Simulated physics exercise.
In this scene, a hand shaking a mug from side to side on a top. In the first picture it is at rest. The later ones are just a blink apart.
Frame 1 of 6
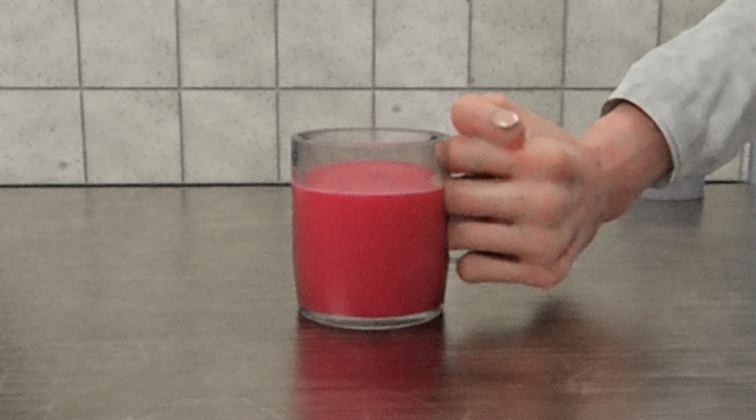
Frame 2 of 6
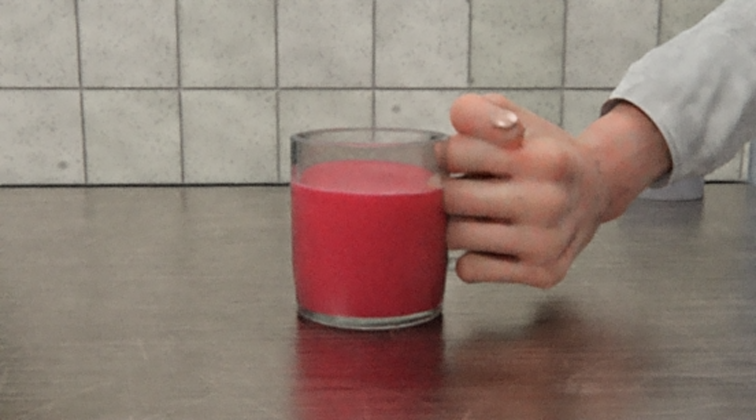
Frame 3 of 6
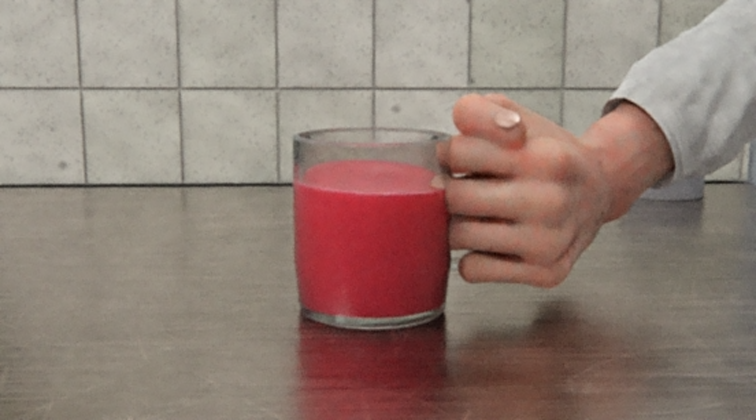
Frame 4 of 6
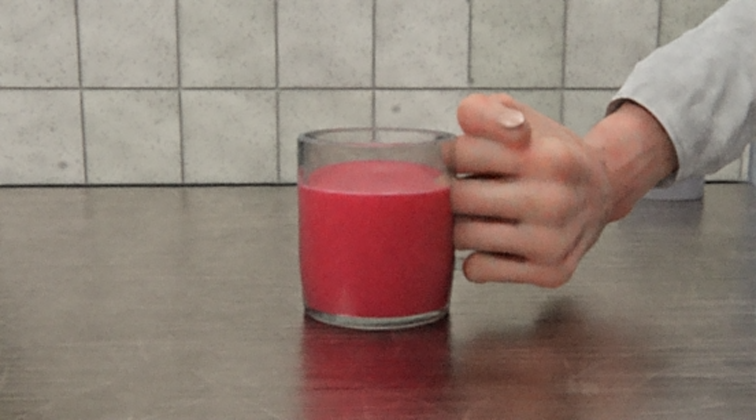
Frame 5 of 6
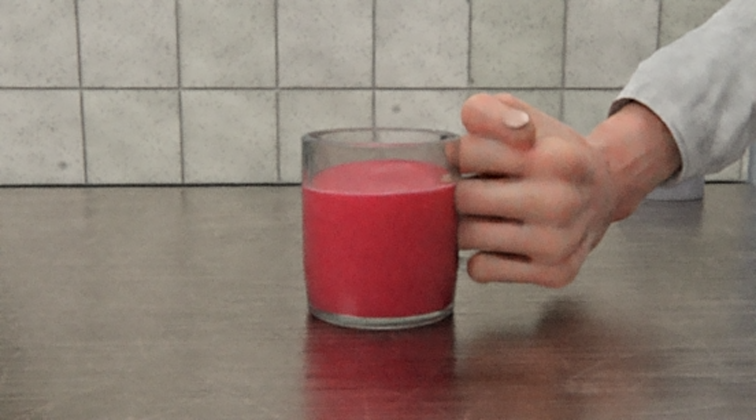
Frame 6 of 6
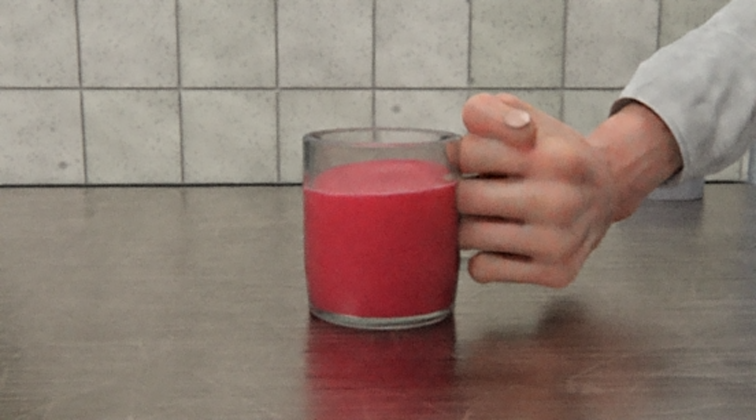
A glass mug of bright red liquid sat on a dark tabletop, gripped by a hand at its right side, then the hand slid it slightly right while the liquid barely shifted.
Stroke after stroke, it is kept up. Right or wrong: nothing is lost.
Right.
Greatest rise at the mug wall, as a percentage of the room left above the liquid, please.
Max rise: Close to 20 per cent.
Next, the highest wave so far stays far below the rim.
Finally, the highest wave so far stays far below the rim; nothing has left it.
